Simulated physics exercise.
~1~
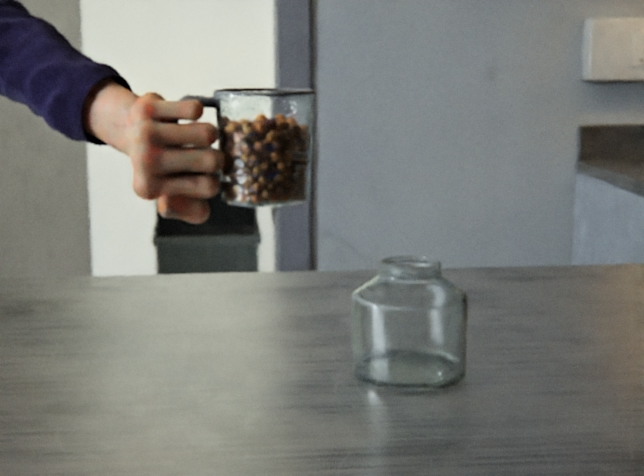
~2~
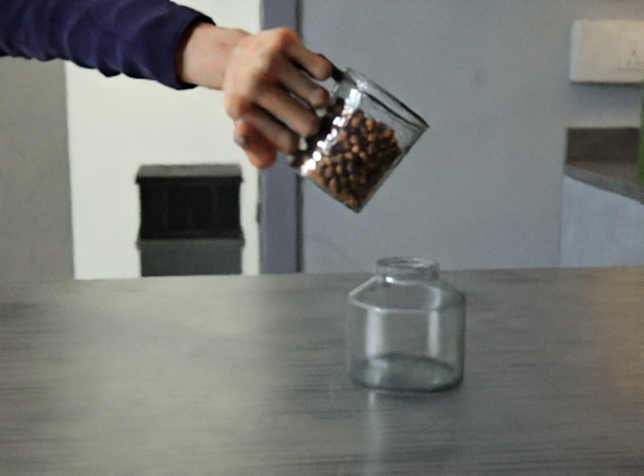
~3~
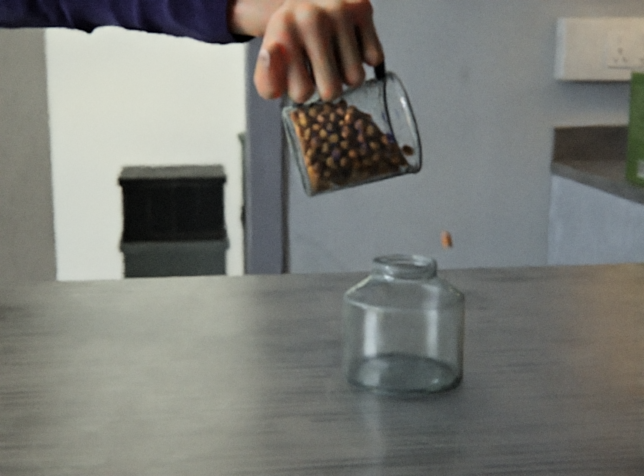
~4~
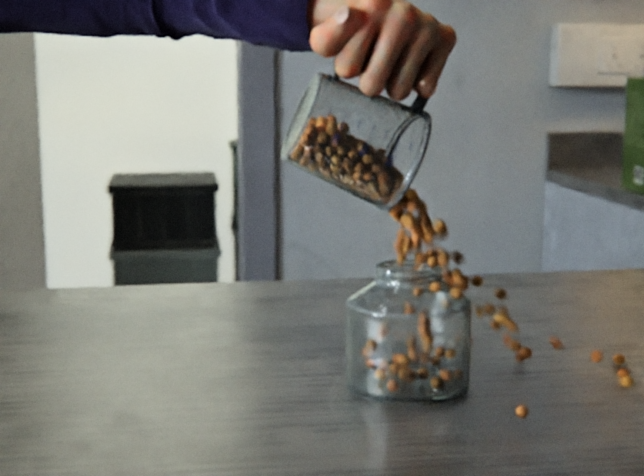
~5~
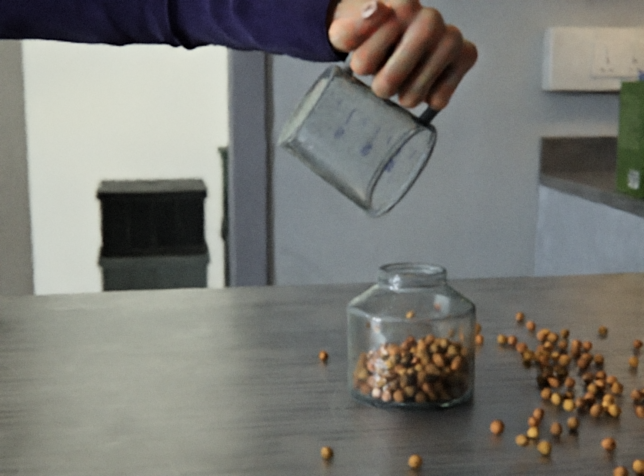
On a grey tabletop, a hand tips chickpeas from a glass cup into a jar, partly filling it and scattering others around it.
